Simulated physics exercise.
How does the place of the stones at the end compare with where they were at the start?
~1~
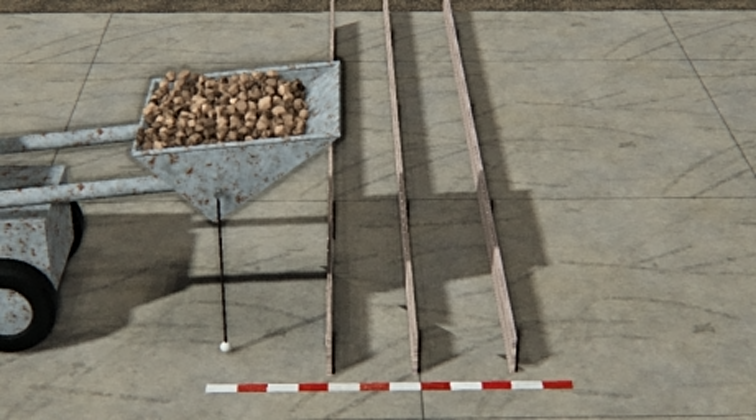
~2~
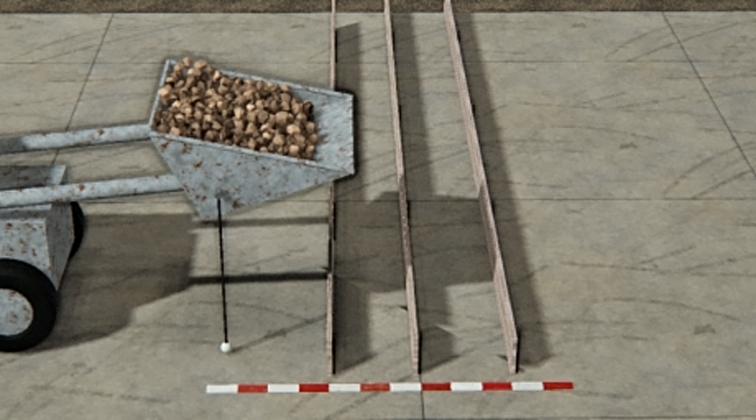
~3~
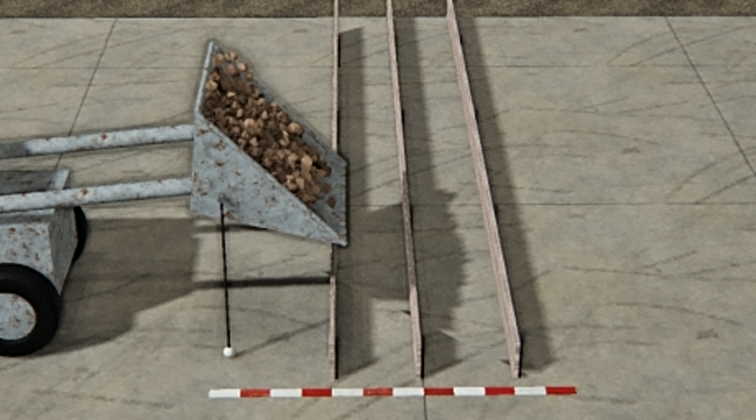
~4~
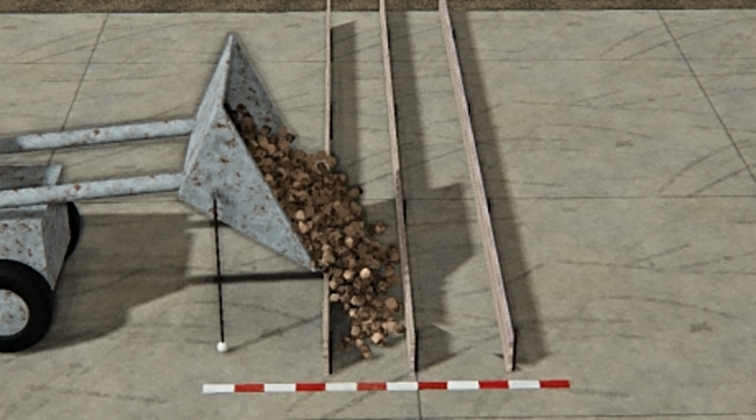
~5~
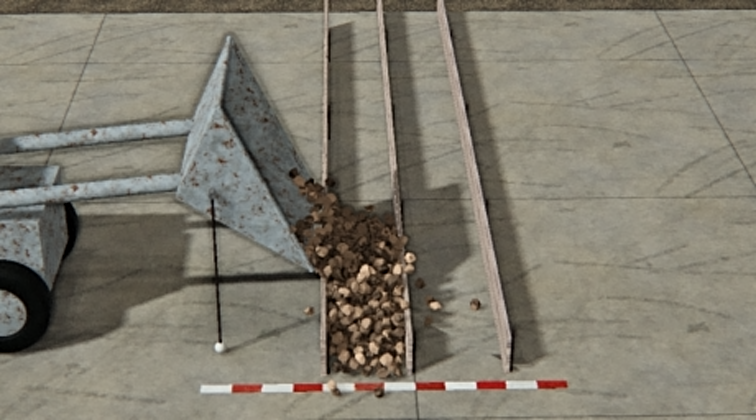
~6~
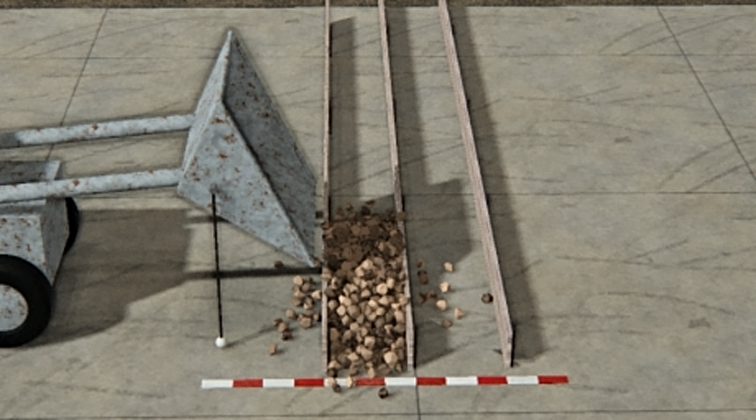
At the start the stones were heaped up in the raised bucket on the left. By the end they lay lower down and further right on the concrete, mostly between the first two boards.
A rusty grey loader bucket full of brown stones tipped down to the right until the stones slid out between the boards on the concrete. Most came to rest in the near bay, with a few scattered outside it, and the bucket was left empty.
